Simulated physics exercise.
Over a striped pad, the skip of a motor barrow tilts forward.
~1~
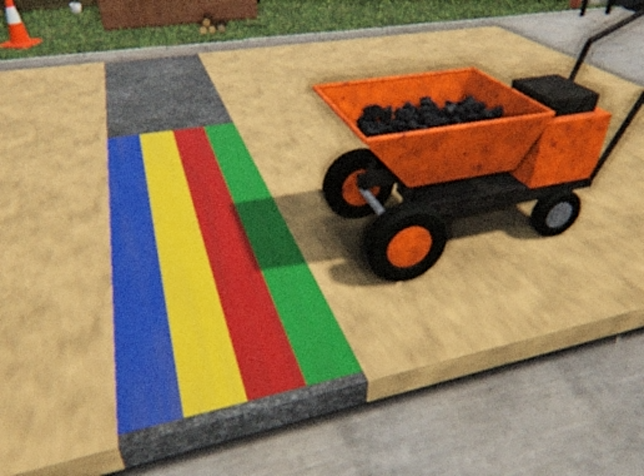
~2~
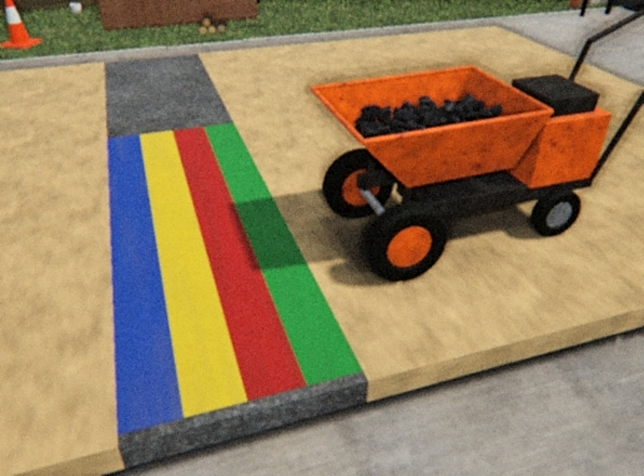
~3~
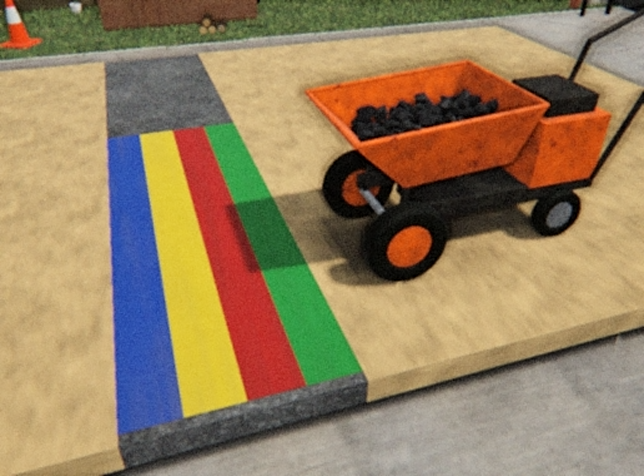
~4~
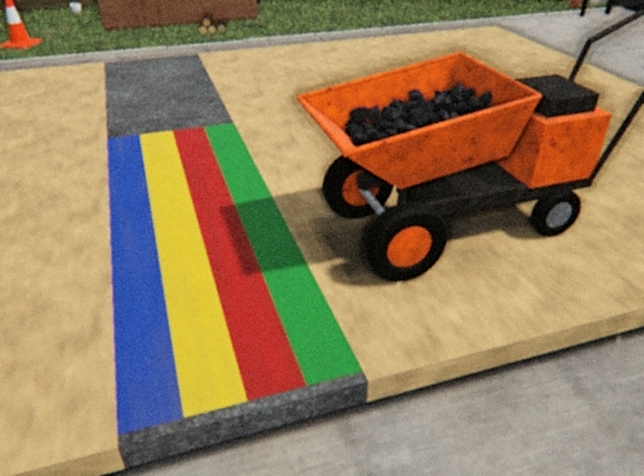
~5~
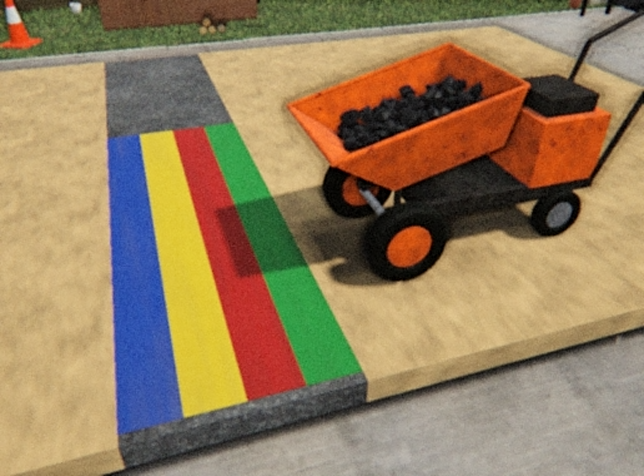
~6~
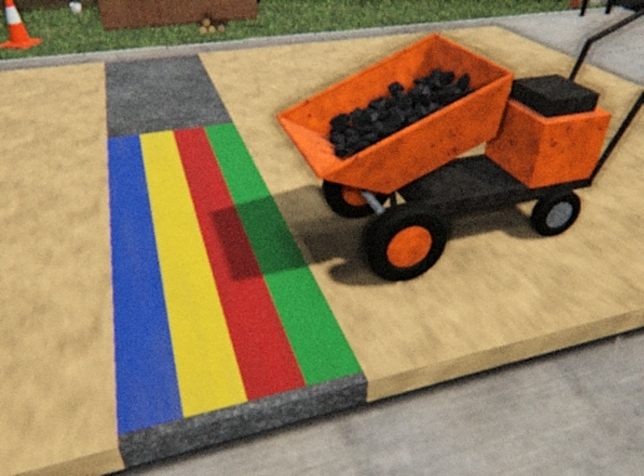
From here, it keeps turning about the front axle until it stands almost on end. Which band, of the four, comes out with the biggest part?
The red band comes out ahead.
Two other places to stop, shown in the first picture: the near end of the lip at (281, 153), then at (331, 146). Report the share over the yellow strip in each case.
Roughly 30 per cent, then roughly 30 per cent.
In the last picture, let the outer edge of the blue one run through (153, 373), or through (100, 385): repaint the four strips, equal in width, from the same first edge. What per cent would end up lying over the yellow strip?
In turn, 30 and 20 in a hundred.
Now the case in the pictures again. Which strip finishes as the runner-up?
Rank 2: The strip in yellow.
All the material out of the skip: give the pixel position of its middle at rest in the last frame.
Last view, centre at rest - approx. (215, 272).
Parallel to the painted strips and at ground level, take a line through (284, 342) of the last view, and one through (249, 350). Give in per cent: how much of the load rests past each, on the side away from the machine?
The first gives 80 %, the second 50 %.
Soon, skip tipped steeply; all in the skip.
A while on, skip tipped right over; about two thirds in the skip; a stray few over the green strip; about a quarter over the red strip; a stray few over the yellow strip.
Towards the end, skip tipped right over; about a quarter in the skip; a stray few over the green strip; about a third over the red strip; about a quarter over the yellow strip; a small part over the blue strip; a stray few off the paint.
Finally, skip tipped right over; about a quarter in the skip; a small part over the green strip; about a third over the red strip; about a quarter over the yellow strip; a small part over the blue strip; a stray few off the paint.
